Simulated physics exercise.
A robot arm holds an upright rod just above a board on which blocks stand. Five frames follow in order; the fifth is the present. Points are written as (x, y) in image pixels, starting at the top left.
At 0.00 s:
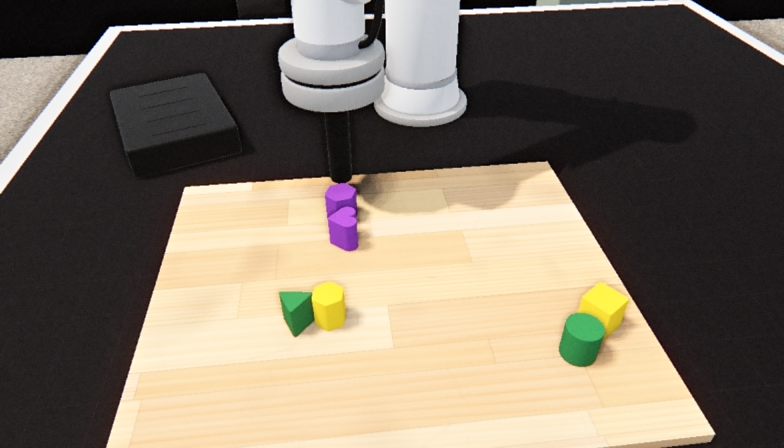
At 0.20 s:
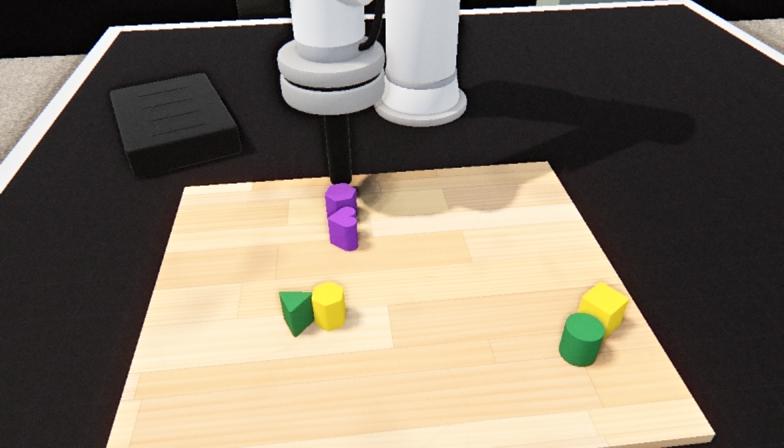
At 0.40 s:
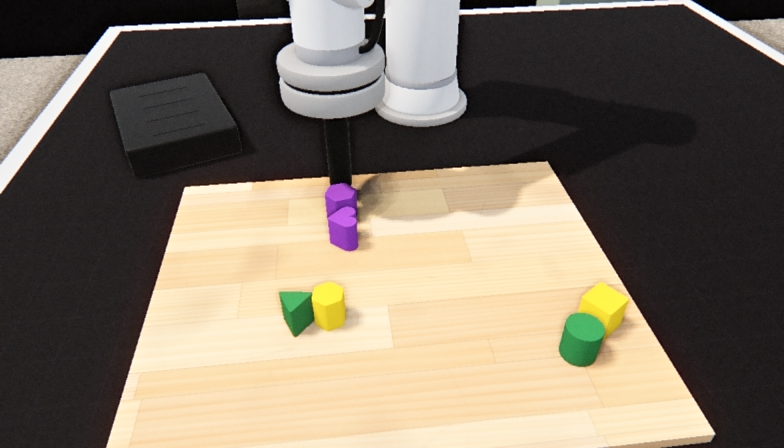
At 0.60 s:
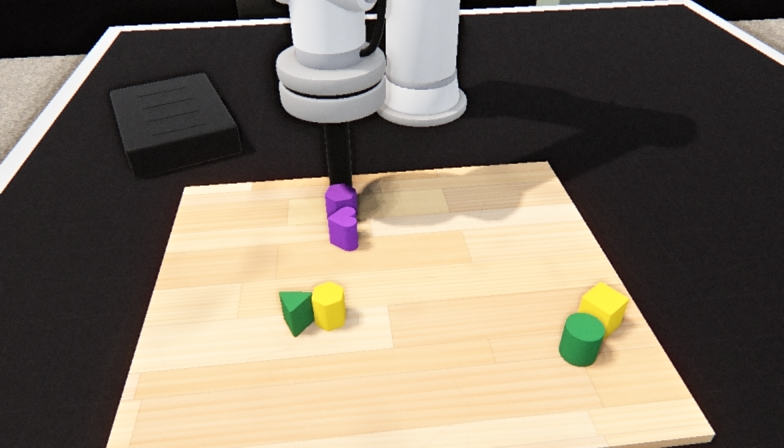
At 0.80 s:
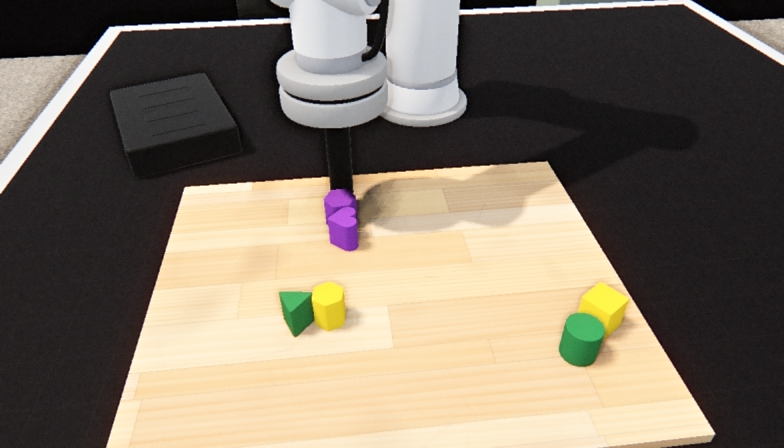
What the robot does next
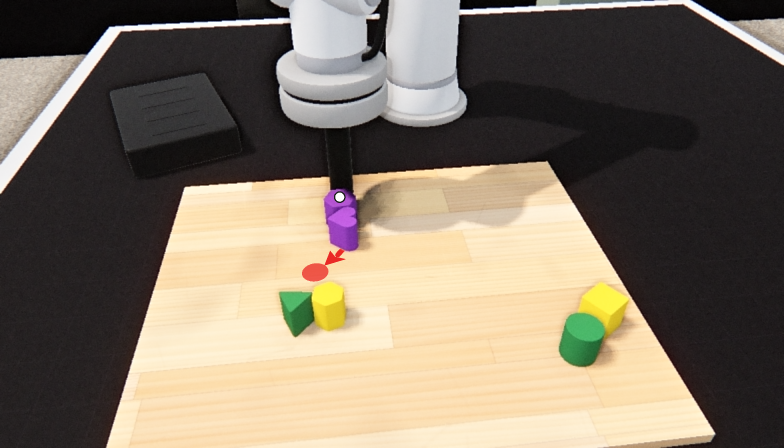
Robot arm easing its black rod slightly forward against a purple block behind a purple heart, the other blocks staying still.
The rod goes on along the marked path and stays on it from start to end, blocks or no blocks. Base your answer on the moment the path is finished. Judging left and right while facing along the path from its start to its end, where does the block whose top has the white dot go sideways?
My prediction: Leftwards.
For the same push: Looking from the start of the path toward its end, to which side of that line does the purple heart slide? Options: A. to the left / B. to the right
Choice A: To the left.
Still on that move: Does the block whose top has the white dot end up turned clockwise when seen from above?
My answer is no.
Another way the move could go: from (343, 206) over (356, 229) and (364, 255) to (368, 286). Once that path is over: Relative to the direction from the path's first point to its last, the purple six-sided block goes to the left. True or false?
The statement is false.
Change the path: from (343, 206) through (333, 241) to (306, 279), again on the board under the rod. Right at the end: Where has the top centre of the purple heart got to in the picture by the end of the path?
For the centre of its top, I'd go with (364, 262).
Drawn move, from (343, 206) over (349, 227) and (342, 251) to (315, 272); the dot is on the purple six-sided block.
On the path given first. One third of the way, rod at (348, 216); purple six-sided block at (344, 220); purple heart at (342, 240), turned 20° clockwise.
Two thirds of the way, rod at (341, 240); purple six-sided block at (340, 245); purple heart at (337, 266), turned 35° clockwise.
At the end, rod at (314, 261); green triangle still; yellow six-sided block at (329, 306), turned 50° clockwise; purple six-sided block at (324, 266), turned 45° anticlockwise; purple heart at (341, 284).
